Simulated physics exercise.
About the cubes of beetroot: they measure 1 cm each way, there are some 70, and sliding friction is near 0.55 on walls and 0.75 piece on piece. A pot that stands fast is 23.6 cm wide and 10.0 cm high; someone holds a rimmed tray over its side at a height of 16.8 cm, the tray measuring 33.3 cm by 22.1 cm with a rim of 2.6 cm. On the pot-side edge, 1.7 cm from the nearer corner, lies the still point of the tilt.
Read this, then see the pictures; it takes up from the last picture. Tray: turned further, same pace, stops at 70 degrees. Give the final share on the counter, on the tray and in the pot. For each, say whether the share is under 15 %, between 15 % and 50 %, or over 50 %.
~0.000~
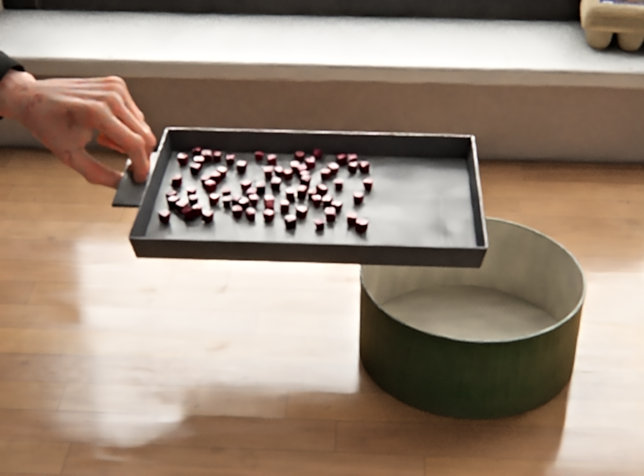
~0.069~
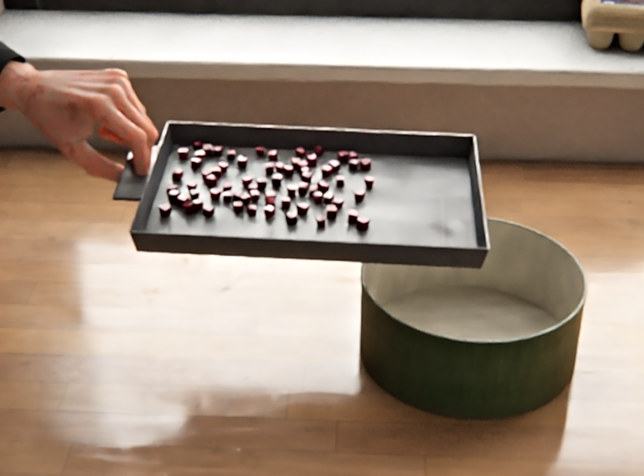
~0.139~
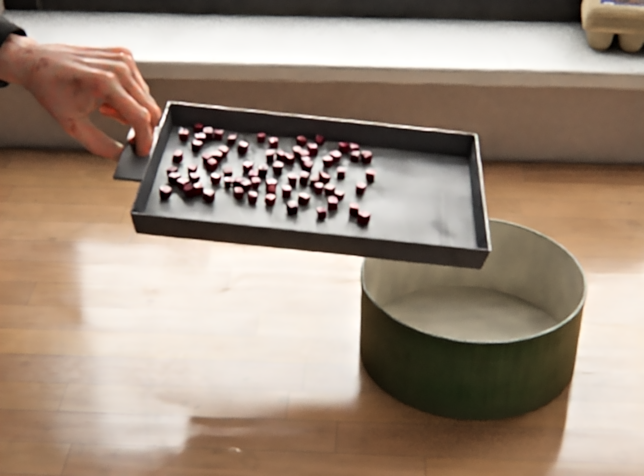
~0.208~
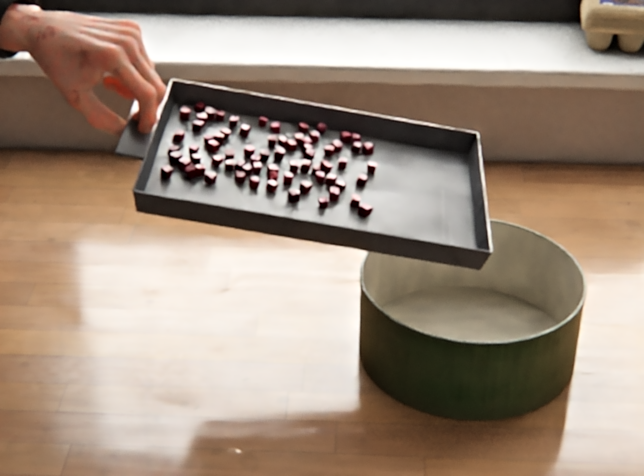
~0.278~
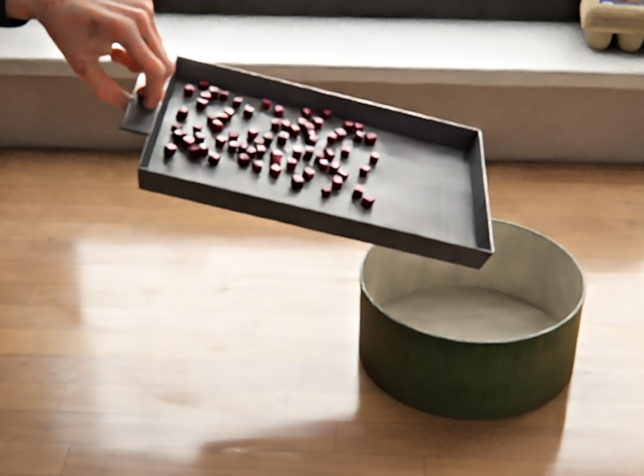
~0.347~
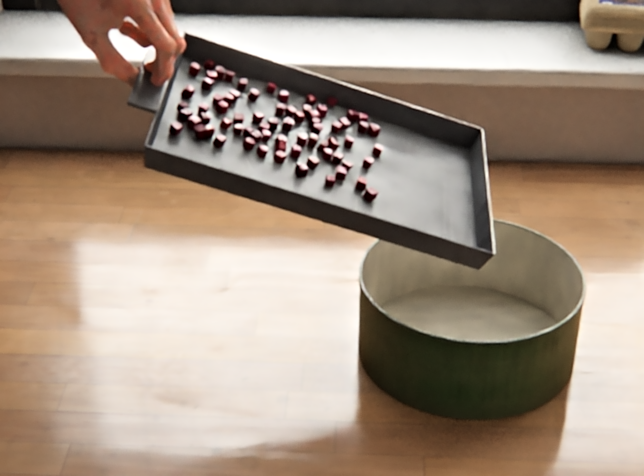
Counter: Between 15 % and 50 %; left on the tray: Between 15 % and 50 %; pot: Between 15 % and 50 %.
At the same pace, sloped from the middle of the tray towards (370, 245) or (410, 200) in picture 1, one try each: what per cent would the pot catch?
I'd put it at roughly 0 per cent for the first tilt and roughly 30 per cent for the second.
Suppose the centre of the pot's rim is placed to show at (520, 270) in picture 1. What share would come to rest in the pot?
Share in pot at that spot: Some 50 in a hundred.
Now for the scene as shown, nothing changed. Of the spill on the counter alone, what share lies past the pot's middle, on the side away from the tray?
It comes to near 100 percent.
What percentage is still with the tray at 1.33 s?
About 40 per cent.
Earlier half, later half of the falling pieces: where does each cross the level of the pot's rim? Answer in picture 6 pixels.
Around (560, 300), then around (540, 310).
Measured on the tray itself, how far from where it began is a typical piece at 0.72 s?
Displacement on the tray: About 5 cm.
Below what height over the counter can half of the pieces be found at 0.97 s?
Around 20 cm up.
Then, at 0.72 s, tilt 44 degrees; the tray holds 100 %, the pot 0 %.
After 0.97 s, tilt 60 degrees; the tray holds 85 %, the pot 5 %.
After 1.33 s, tilt 70 degrees; the tray holds 40 %, the pot 35 %.
By 2.5 s all is still; counter 30 %, tray 40 %, pot 35 %.
